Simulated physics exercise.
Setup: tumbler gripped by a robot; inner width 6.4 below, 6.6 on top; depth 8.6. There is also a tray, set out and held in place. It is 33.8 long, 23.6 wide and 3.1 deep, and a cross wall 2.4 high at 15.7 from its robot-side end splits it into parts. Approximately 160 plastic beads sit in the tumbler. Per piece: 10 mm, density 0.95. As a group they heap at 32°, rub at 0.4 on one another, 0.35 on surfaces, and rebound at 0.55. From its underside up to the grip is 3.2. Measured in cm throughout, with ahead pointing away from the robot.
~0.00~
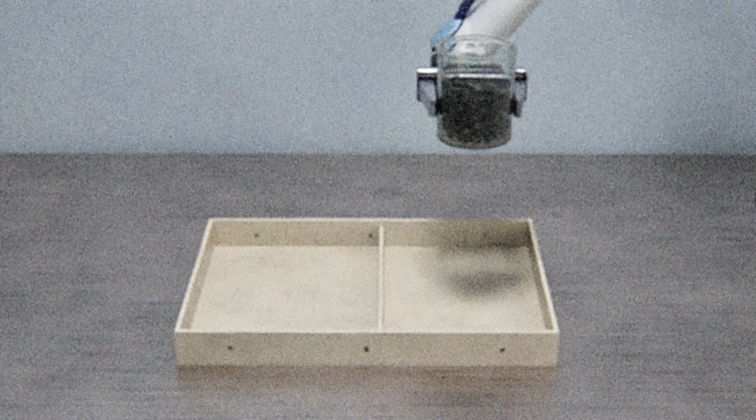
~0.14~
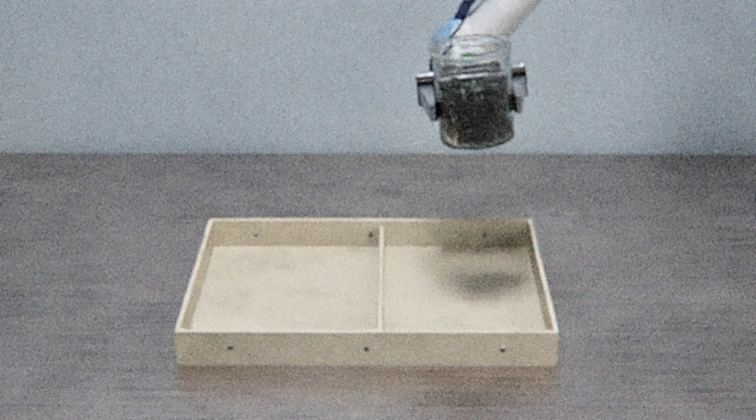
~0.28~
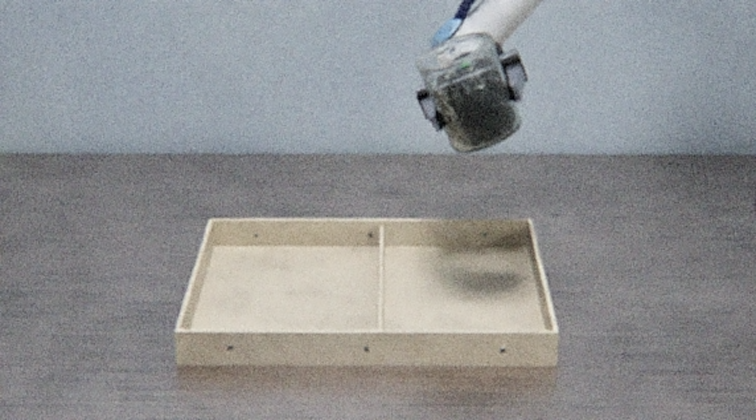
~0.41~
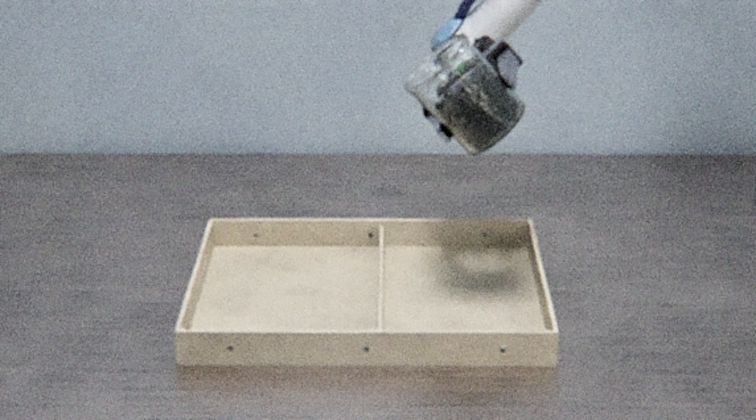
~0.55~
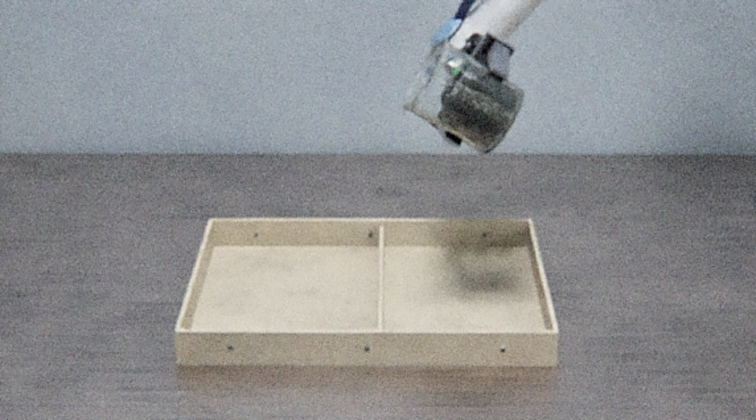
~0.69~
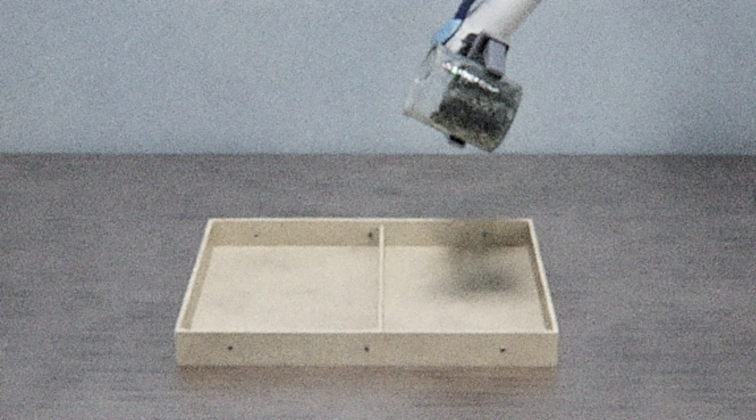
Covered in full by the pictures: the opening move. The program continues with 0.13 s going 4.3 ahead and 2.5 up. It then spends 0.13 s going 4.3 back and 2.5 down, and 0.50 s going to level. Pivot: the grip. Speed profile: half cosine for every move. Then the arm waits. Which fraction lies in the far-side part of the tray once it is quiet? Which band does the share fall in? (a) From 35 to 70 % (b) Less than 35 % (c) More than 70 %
The answer is b.
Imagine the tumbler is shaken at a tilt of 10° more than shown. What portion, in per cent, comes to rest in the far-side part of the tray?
Close to 45 in a hundred, I'd say.
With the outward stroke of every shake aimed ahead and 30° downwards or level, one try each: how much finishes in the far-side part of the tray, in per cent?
It comes to around 5 per cent on the first try and around 10 per cent on the second.
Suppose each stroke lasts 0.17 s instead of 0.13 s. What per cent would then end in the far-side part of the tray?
That would give around 5 per cent.
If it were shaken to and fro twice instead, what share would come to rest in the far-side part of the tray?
About 40 %.
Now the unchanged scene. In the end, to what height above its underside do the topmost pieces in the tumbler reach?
About 5.0 cm.
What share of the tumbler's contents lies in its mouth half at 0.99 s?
Some 40 per cent.
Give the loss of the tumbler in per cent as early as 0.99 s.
30 %.
After 0.99 s, tilted 63° forward, highest piece 22 above the table; 117 in the tumbler, 47 in flight or on a rim.
After 1.30 s, tilted 14° forward, highest piece 25 above the table; 116 in the tumbler, 41 in the far-side part, 7 in the robot-side part.
After 1.65 s, level, highest piece 23 above the table; 116 in the tumbler, 41 in the far-side part, 7 in the robot-side part.
After 2.70 s, level, highest piece 23 above the table; 116 in the tumbler, 41 in the far-side part, 7 in the robot-side part.
At rest, 116 in the tumbler, 41 in the far-side part, 7 in the robot-side part. That is 25 % in the far-side part of the tray.
